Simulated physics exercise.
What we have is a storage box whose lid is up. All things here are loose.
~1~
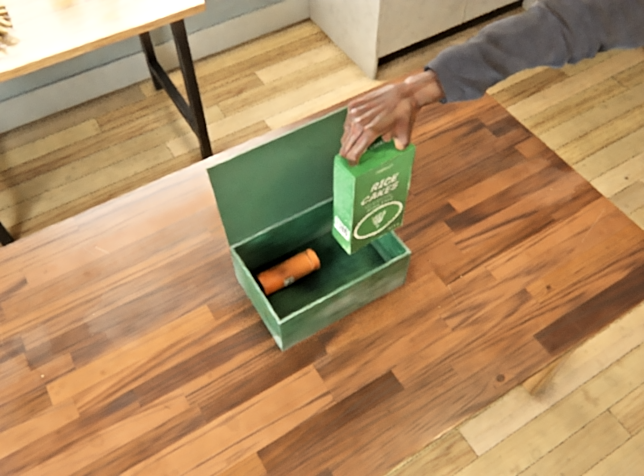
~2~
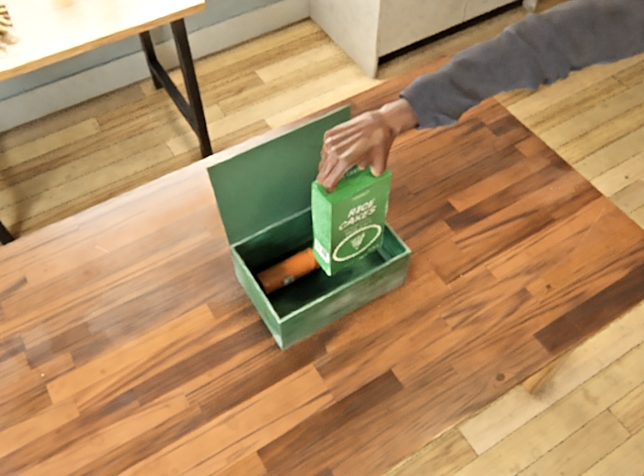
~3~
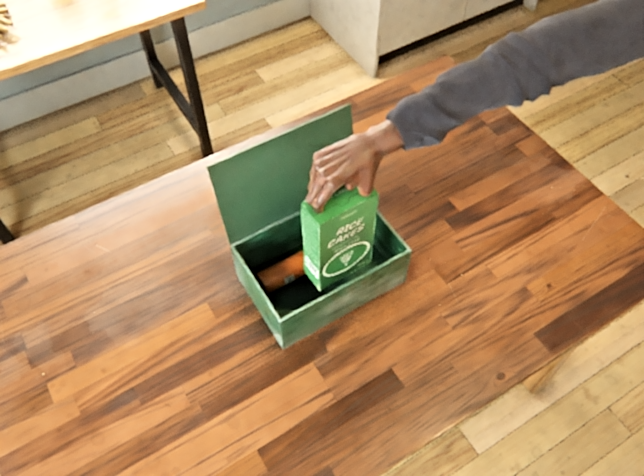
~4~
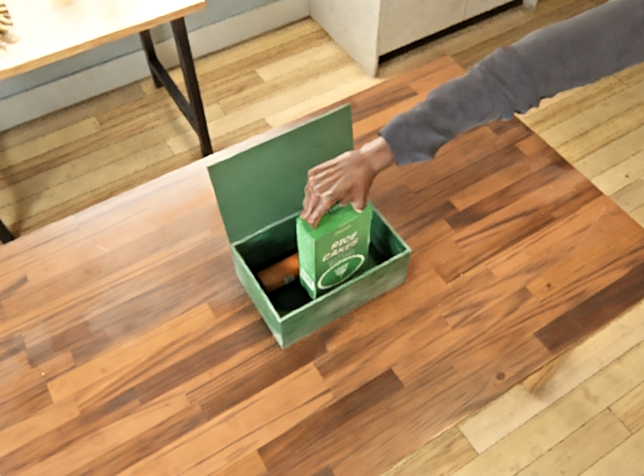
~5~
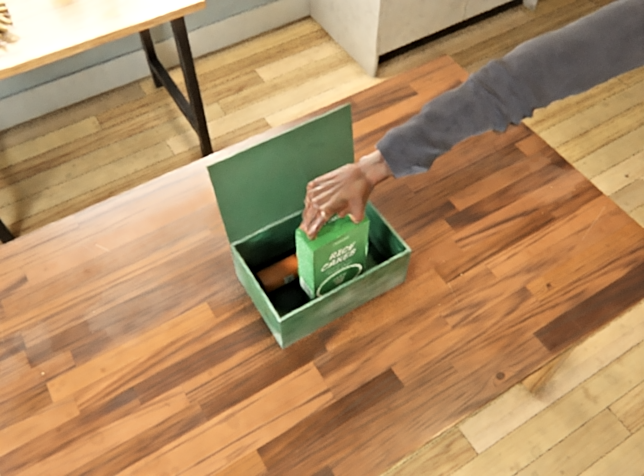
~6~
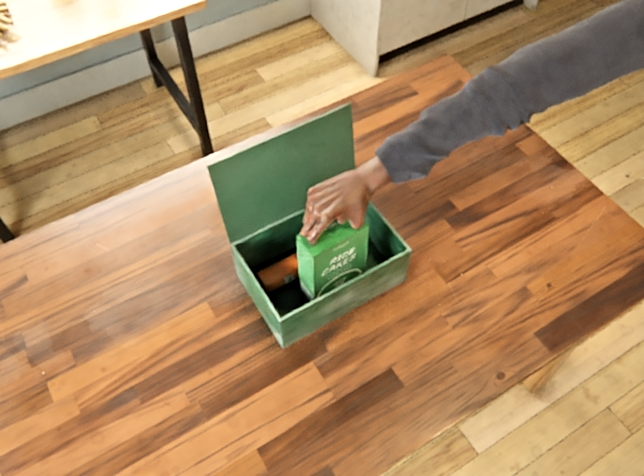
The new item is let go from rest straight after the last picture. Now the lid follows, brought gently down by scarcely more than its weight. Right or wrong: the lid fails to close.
Right, it stays open.
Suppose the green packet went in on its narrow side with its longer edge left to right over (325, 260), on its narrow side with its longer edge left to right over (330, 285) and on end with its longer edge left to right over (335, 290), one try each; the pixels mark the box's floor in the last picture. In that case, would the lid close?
First try: It comes fully down; second try: It gets propped open; third try: It gets propped open.
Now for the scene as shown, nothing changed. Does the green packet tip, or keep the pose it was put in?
The green packet stays as it was set.
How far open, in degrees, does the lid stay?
Near 45°.
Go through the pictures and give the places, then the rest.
The first frame shows on its way; green packet (371, 194); orange shaker (288, 272).
The second frame shows on its way; green packet (350, 218); orange shaker (288, 271).
The third frame shows on its way; green packet (339, 235); orange shaker (289, 270).
The fourth frame shows on its way; green packet (334, 248); orange shaker (289, 270).
The fifth frame shows on its way; green packet (332, 258); orange shaker (288, 270).
The sixth frame shows put in, still held; green packet (332, 263); orange shaker (289, 269).
Then, 1.30 s on from there, lid 78° above the rim.
Then, 1.80 s on from there, lid 45° above the rim.
In the end, lid 44° above the rim; both unmoved. At the end, from the last picture's camera, green packet near (332, 263).
